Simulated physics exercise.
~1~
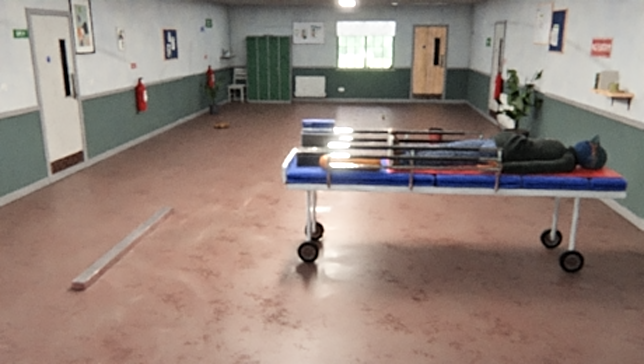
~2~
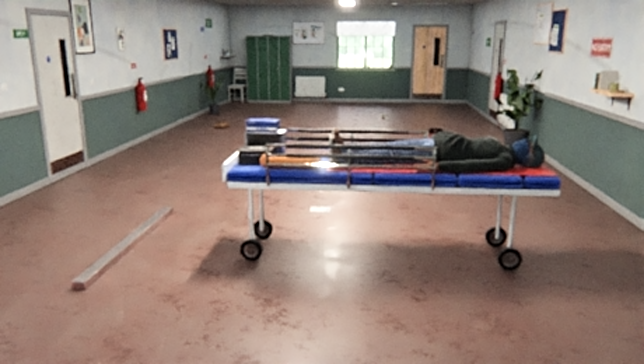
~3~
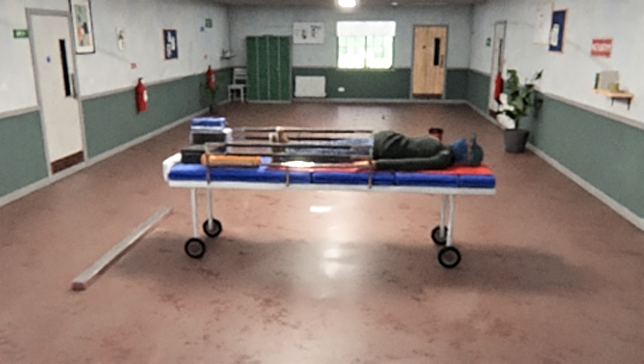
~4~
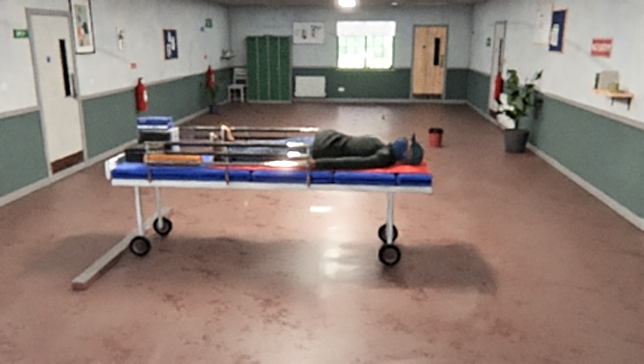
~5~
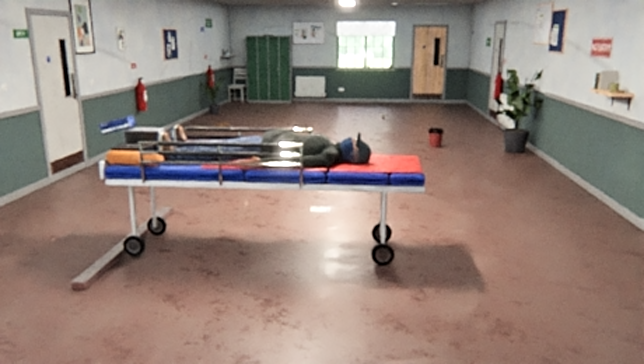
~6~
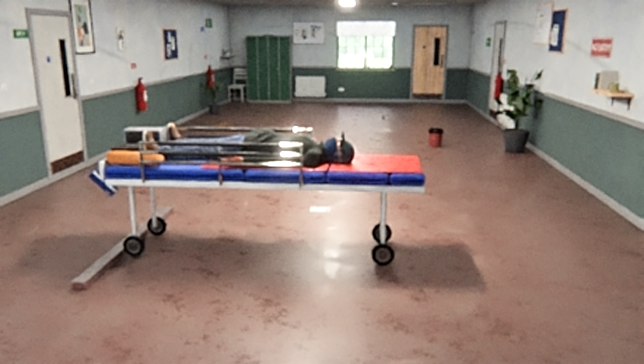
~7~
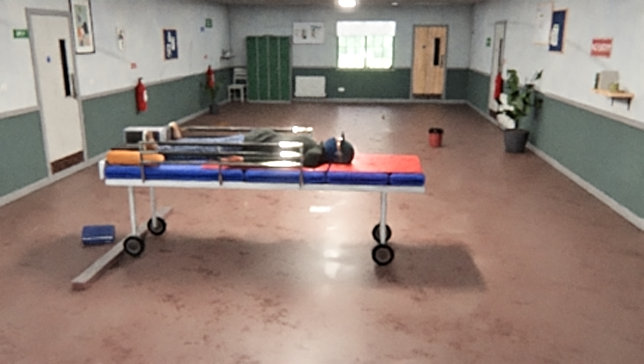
A person lying limp on a gurney rolled left down a passage until the gurney stopped abruptly at a sill on the floor; the body slid a little farther left, and a blue box tipped off the end onto the floor while the other items stayed aboard.
